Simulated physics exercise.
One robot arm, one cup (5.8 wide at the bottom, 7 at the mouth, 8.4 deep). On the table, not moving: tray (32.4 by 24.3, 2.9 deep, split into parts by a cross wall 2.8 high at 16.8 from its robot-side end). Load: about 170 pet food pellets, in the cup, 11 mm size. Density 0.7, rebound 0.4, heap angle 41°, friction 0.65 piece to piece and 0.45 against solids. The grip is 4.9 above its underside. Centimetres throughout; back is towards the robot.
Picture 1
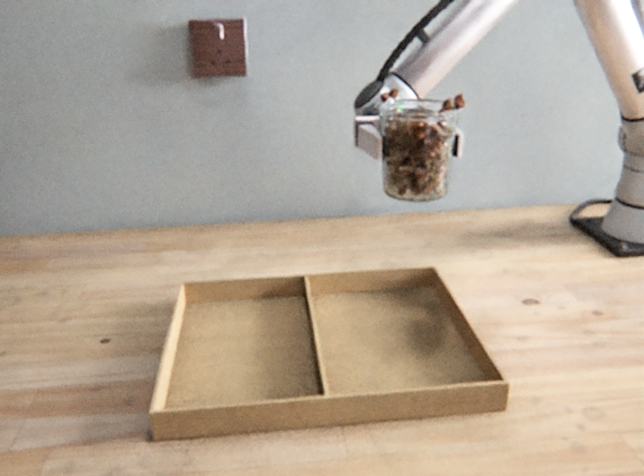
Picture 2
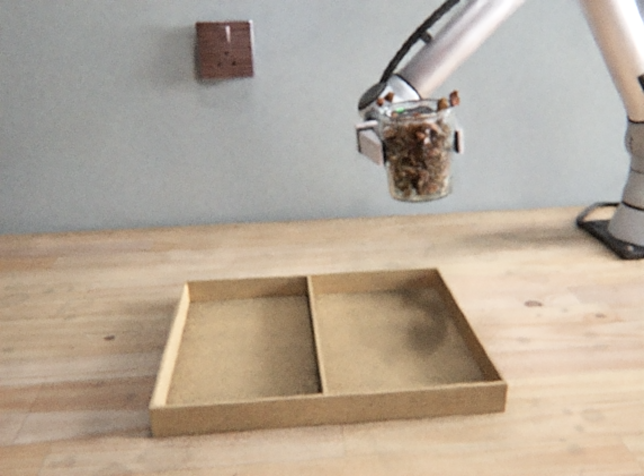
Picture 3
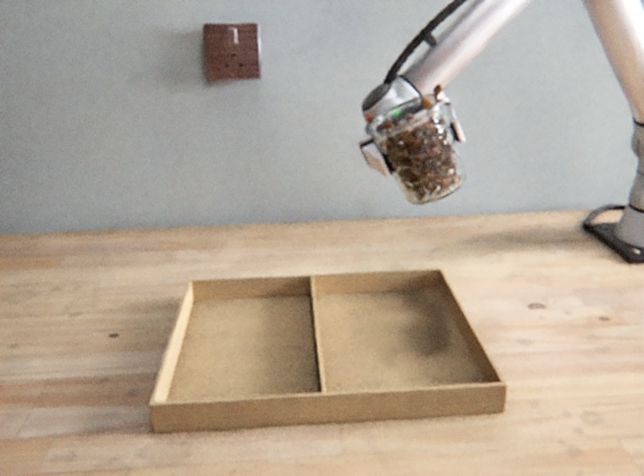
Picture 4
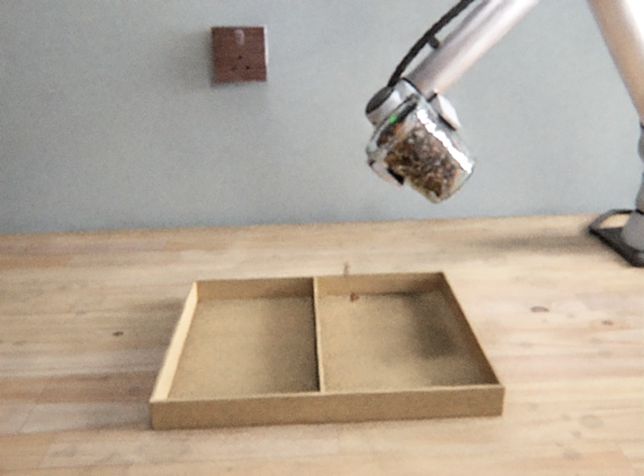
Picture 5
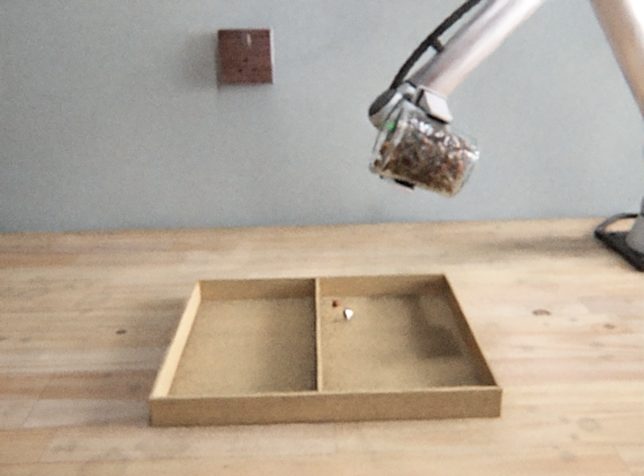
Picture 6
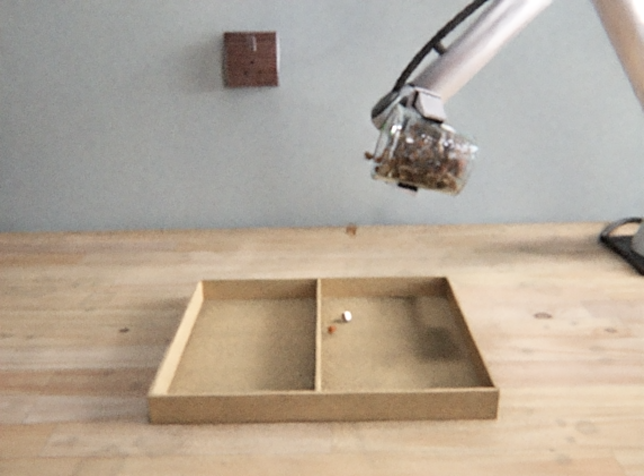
A silver-grey robot arm reaches in from the upper right, holding a clear cup full of brown pellets above a pale wooden table, seen from the front and slightly above against a grey wall. A shallow tan tray with two compartments sits below, and a dark reddish-brown socket plate hangs upper left. The arm tips the cup steadily leftward, a few pieces drop, and the camera drifts slightly.
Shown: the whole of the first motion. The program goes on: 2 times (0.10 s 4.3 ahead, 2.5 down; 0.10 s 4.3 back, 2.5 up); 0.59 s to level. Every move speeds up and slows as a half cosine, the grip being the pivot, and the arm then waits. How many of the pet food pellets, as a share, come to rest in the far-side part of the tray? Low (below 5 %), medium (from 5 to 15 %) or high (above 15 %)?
A high share, above 15 %, ends in the far-side part of the tray.
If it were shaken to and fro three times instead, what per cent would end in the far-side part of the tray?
Then about 25 per cent.
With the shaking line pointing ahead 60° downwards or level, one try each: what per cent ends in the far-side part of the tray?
About 10 and 50 per cent.
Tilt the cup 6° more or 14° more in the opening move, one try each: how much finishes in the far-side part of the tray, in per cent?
Some 30 and 45 per cent.
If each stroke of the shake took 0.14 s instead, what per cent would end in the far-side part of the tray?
It would be near 10 per cent.
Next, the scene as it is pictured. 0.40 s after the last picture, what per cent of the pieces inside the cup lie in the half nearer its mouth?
Roughly 45 per cent.
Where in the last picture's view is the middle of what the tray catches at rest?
Around (279, 345).
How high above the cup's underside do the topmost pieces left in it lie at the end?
Some 8.0 cm.
Then, 0.40 s on, tilted 72° forward, highest piece 24 above the table; 116 in the cup, 25 in the far-side part, 6 in the robot-side part, 22 in flight or on a rim.
Then, 0.79 s on, tilted 18° forward, highest piece 26 above the table; 106 in the cup, 38 in the far-side part, 24 in the robot-side part, 1 on the table or floor.
Then, 1.19 s on, level, highest piece 26 above the table; 106 in the cup, 38 in the far-side part, 24 in the robot-side part, 1 on the table or floor.
Then, 2.24 s on, level, highest piece 26 above the table; 106 in the cup, 38 in the far-side part, 24 in the robot-side part, 1 on the table or floor.
In the end, 106 in the cup, 38 in the far-side part, 24 in the robot-side part, 1 on the table or floor. That is 22 % in the far-side part of the tray.
